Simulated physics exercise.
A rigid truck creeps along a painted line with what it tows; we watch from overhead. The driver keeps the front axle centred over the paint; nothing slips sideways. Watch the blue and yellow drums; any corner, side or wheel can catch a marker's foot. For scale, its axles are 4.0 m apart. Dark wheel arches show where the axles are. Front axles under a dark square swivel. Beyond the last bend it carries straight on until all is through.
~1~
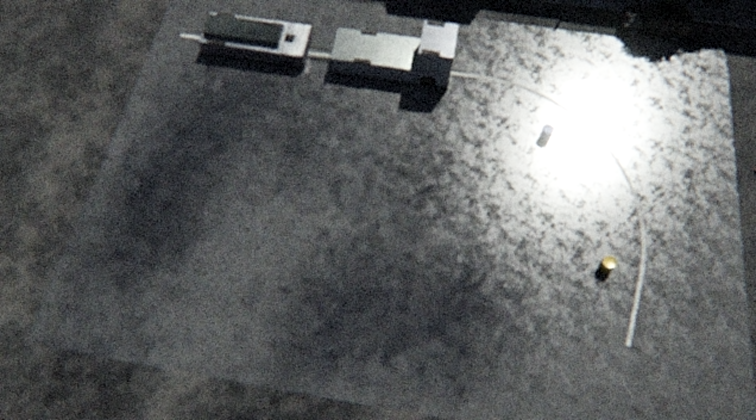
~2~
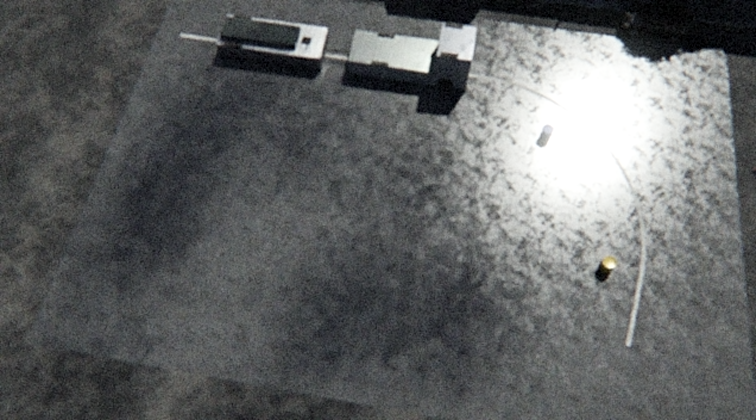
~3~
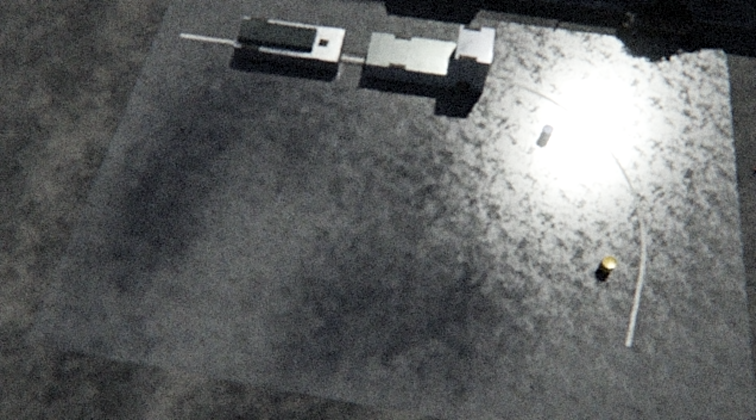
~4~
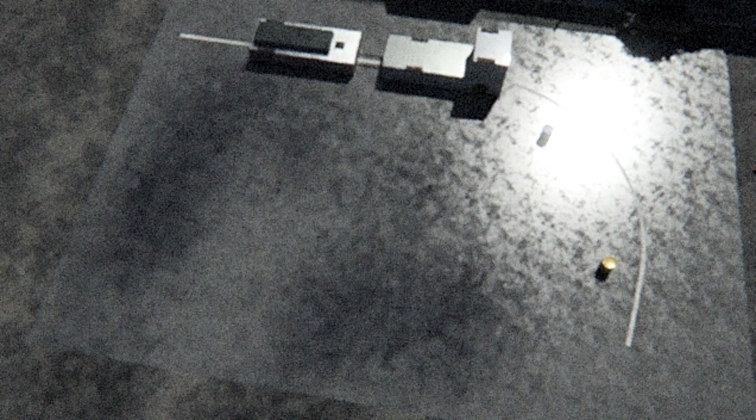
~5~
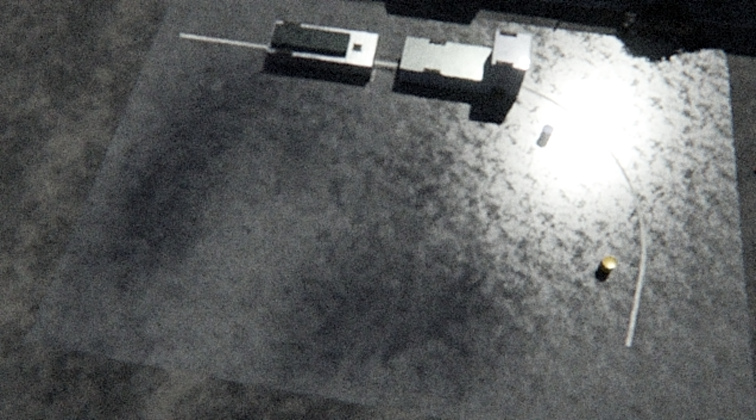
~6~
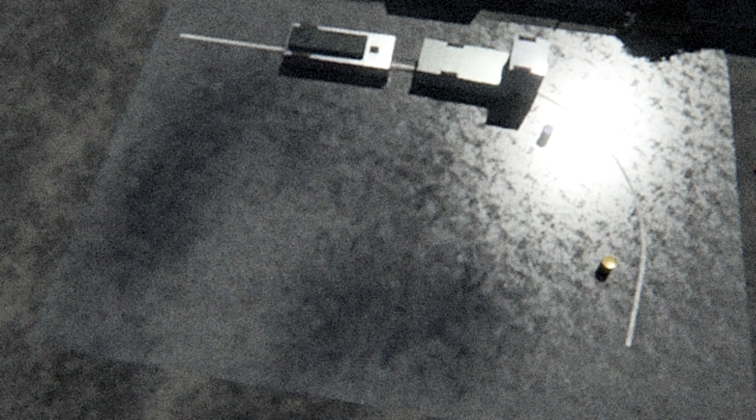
In the video, seen from overhead, a pale truck towing one trailer creeps steadily rightward along a thin painted line on a dim, mottled surface, nearing a bright patch of light, while a small dark marker and a yellow one remain still.
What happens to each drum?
Blue gets struck, yellow takes a hit.
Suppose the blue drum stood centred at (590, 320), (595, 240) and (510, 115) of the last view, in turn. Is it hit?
First struck, second struck, third hit.
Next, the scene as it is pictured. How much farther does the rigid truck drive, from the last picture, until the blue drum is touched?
After some 12.5 m.
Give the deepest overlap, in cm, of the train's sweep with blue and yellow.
Blue 90, yellow 120.
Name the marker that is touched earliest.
The blue one.
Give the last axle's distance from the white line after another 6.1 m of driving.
Some 0 cm off it.
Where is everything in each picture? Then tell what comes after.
Nose (450, 59); last axle (221, 29); still straight; blue (547, 133), yellow (607, 265); 1 trailer, in the first frame.
Nose (468, 61); last axle (238, 31); still straight, in the second frame.
Nose (486, 64); last axle (255, 33); still straight, in the third frame.
Nose (503, 66); last axle (271, 36); still straight, in the fourth frame.
Nose (521, 69); last axle (288, 38); turned 1°, in the fifth frame.
Nose (539, 75); last axle (305, 40); turned 3°; blue (547, 133), yellow (607, 265), in the sixth frame.
After another 8.5 m, the last axle is at (435, 60) of the last picture, 15 cm off the line.
After another 12.4 m, the last axle is at (489, 77) of the last picture, 85 cm off the line; the trailer has hit blue.
After another 15.8 m, the last axle is at (532, 99) of the last picture, 140 cm off the line; the rigid truck has hit yellow.
After another 34.2 m, the last axle is at (619, 376) of the last picture, 50 cm off the line; 2 of 2 struck in all.
